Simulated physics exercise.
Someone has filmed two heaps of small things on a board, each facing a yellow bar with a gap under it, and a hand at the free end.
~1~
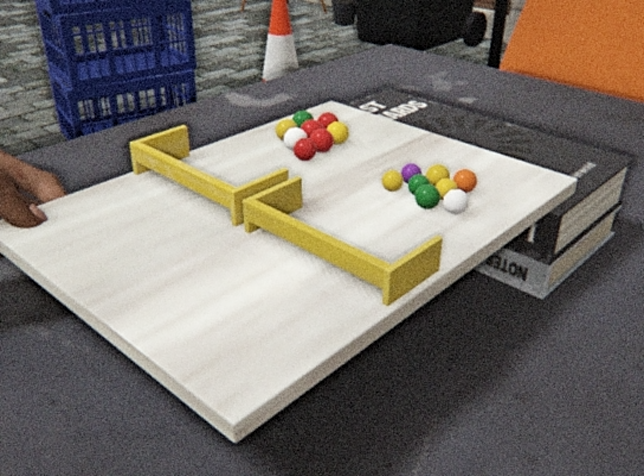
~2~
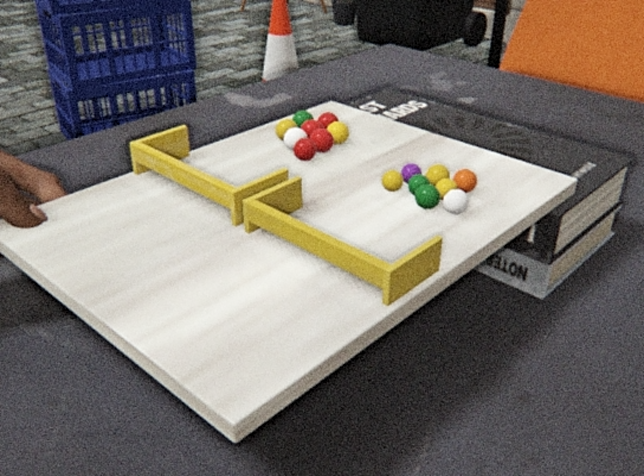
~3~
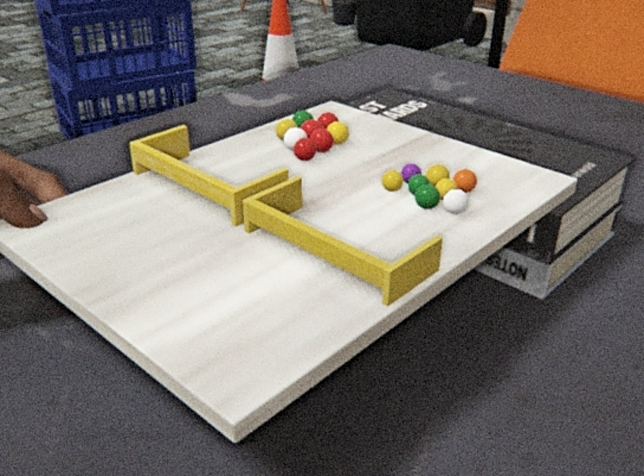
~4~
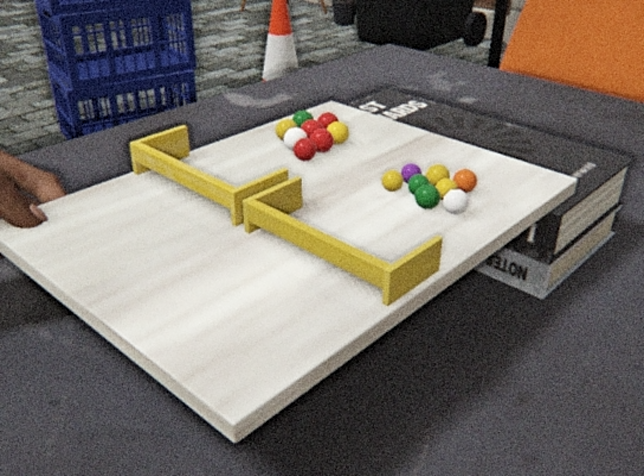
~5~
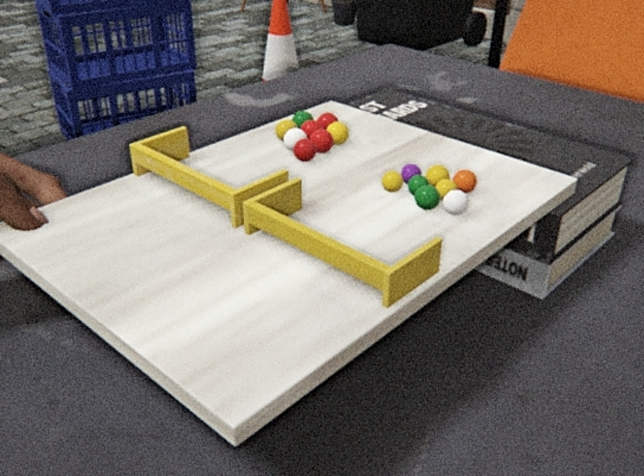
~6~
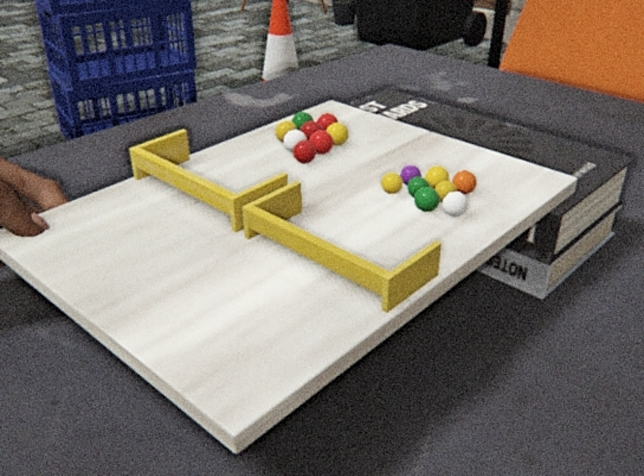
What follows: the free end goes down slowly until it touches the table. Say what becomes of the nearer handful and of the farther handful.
Nearer handful: It is stopped by its gate. Farther handful: It is stopped by its gate.
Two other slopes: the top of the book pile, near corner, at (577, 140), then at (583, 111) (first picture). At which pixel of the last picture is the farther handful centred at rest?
At about (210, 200), and at (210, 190).
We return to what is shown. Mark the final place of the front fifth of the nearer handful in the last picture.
Around (314, 299).
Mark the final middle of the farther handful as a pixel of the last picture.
Roughly at (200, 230).
Then, 0.41 s after the last picture, board sloping at 11°; nearer handful on its way down; farther handful on its way down.
Then, 0.77 s after the last picture, board resting at 15°; nearer handful has reached its gate; farther handful has reached its gate.
At rest, board resting at 15°; nearer handful gathered behind its gate; farther handful gathered behind its gate.
